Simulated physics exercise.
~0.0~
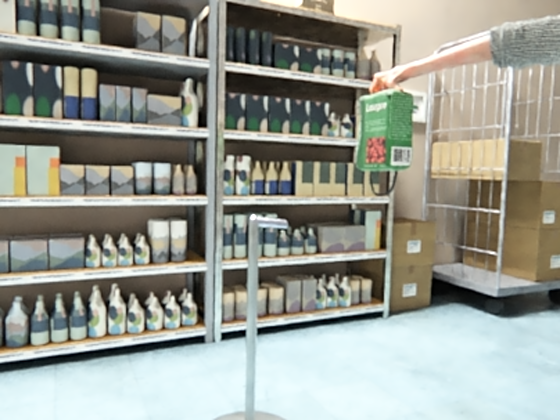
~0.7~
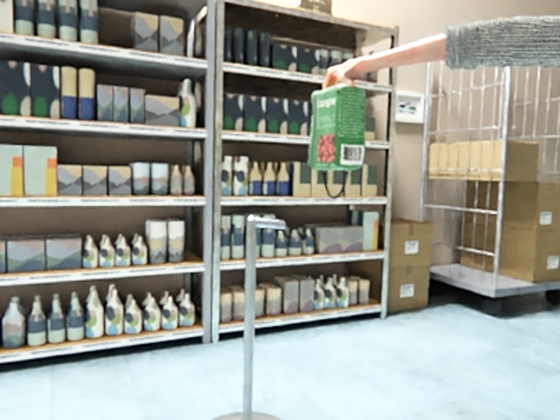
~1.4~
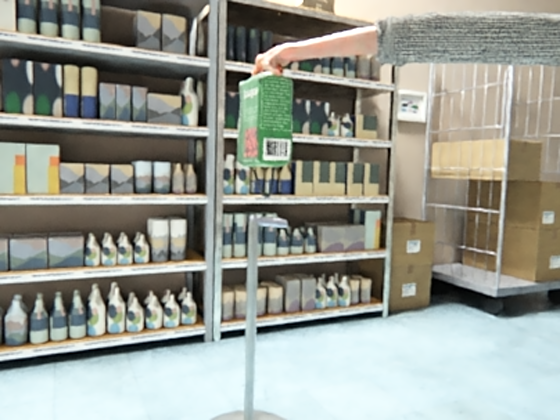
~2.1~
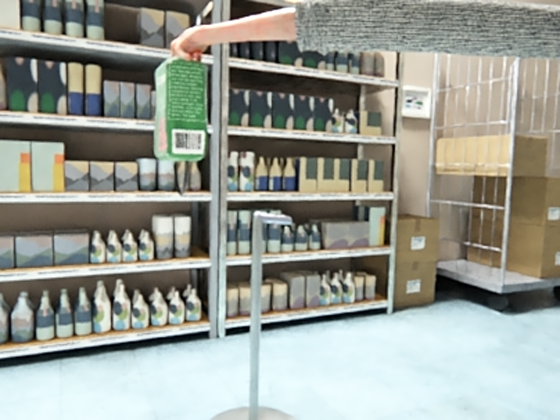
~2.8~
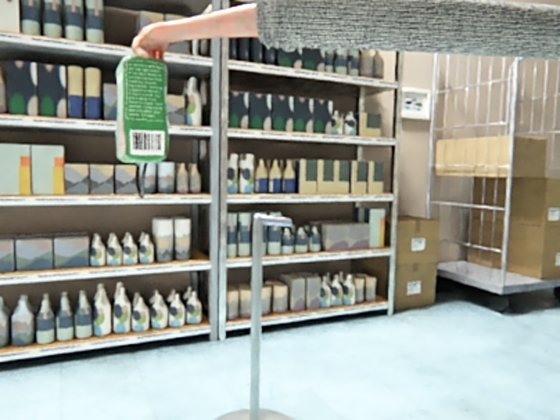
A hand in a gray knitted sleeve carried a green package by its top from right to left in front of stocked shelves, passing above a thin metal post on a round base, and ended up holding it clear on the left side.
